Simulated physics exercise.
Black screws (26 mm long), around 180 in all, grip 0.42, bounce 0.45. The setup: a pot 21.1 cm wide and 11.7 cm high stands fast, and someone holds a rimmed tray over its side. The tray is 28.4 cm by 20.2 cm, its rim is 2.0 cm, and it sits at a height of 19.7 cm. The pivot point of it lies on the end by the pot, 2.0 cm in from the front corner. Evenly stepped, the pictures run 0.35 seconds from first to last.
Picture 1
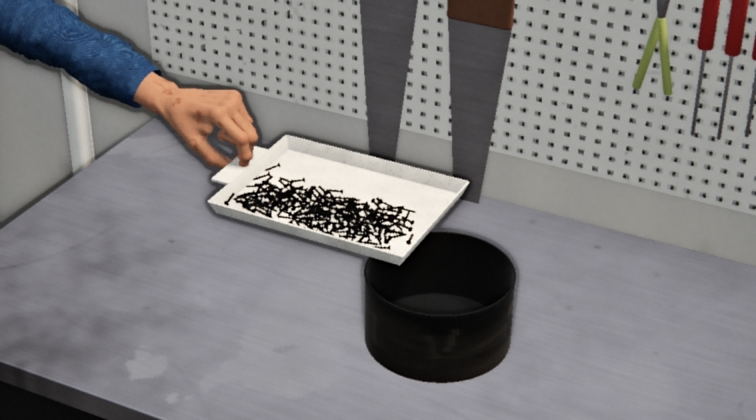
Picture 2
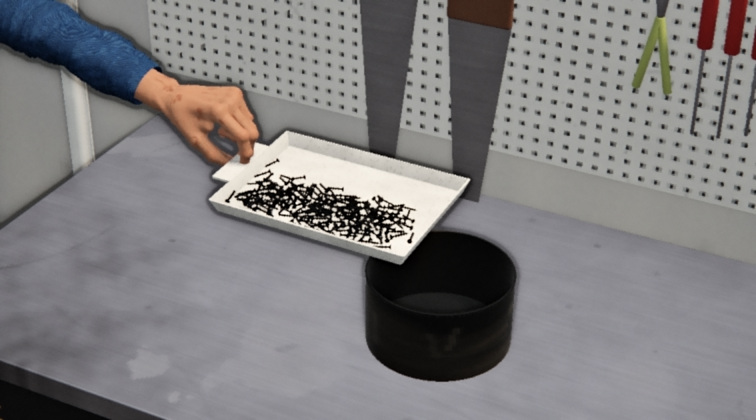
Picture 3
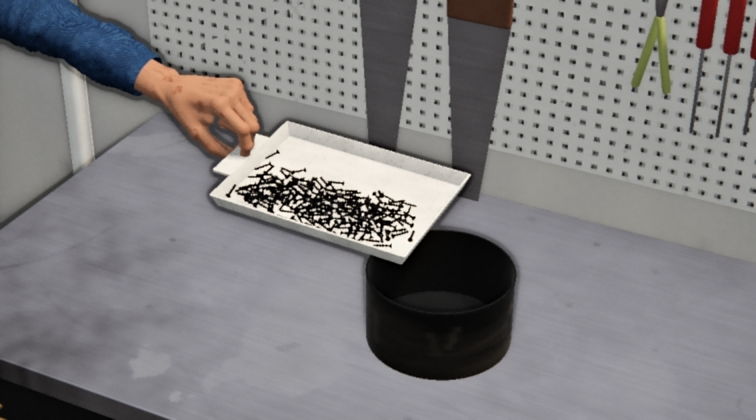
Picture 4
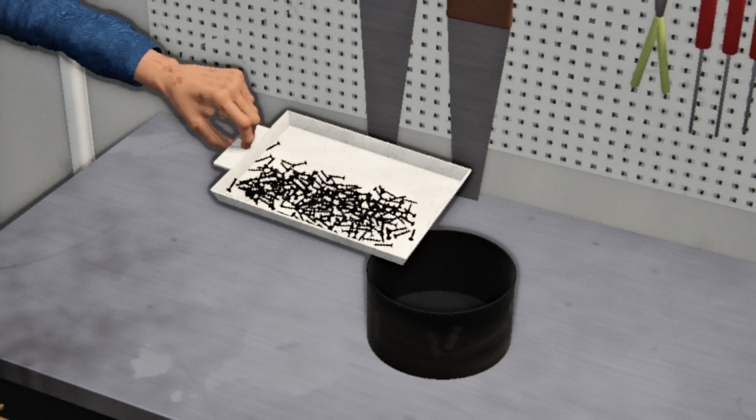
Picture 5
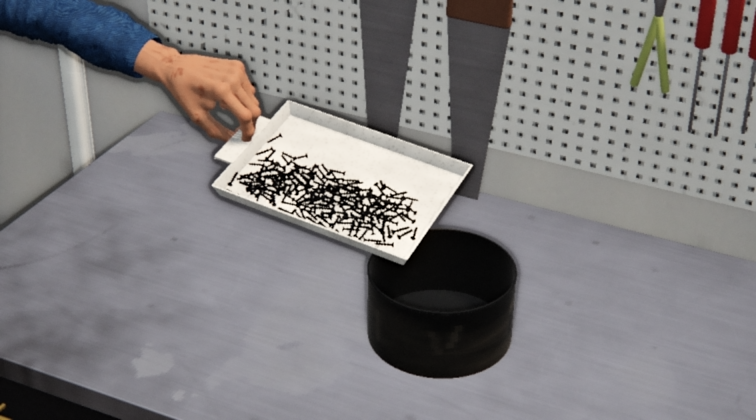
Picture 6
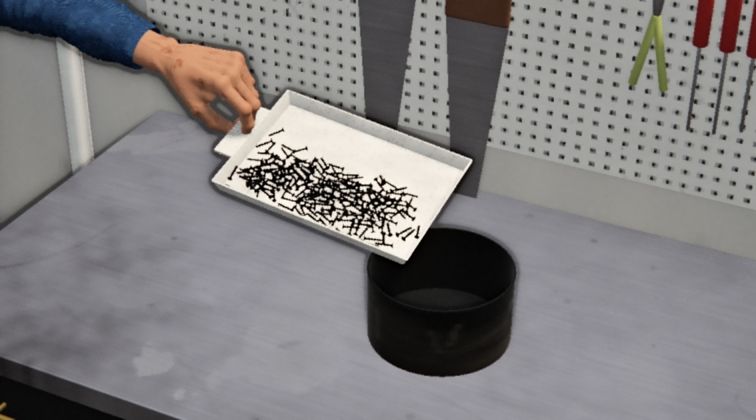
The clip shows a hand holding a white rimmed tray of small black screws above the edge of a black pot on a gray workbench, slowly raising the handle end so the tray tilts slightly toward the pot.
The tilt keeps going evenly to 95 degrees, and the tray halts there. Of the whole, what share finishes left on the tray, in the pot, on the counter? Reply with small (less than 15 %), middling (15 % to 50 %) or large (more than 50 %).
Left on the tray - small, pot - small, counter - large.
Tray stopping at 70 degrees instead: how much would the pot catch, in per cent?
That would give about 0 per cent.
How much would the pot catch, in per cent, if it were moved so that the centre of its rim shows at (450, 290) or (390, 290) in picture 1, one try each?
Close to 25 in a hundred, then close to 75 in a hundred.
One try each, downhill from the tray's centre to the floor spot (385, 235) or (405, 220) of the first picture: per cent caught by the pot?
About 25 per cent on the first try and 90 per cent on the second.
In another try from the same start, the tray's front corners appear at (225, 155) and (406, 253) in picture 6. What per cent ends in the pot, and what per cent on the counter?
That works out as pot 25 and counter 75.
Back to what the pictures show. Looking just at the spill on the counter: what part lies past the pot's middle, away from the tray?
Share: Close to 70 %.
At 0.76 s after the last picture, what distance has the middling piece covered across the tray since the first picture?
4 cm.
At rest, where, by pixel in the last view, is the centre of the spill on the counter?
Look close to (406, 404) in the last picture.
Then, 0.76 s after the last picture, tilt 52 degrees; the tray holds 100 %, the pot 0 %.
Then, 1.27 s after the last picture, tilt 77 degrees; the tray holds 30 %, the pot 0 %.
Then, 1.84 s after the last picture, tilt 95 degrees; the tray holds 0 %, the pot 0 %.
In the end, tray 0 %, pot 0 %, counter 100 %.
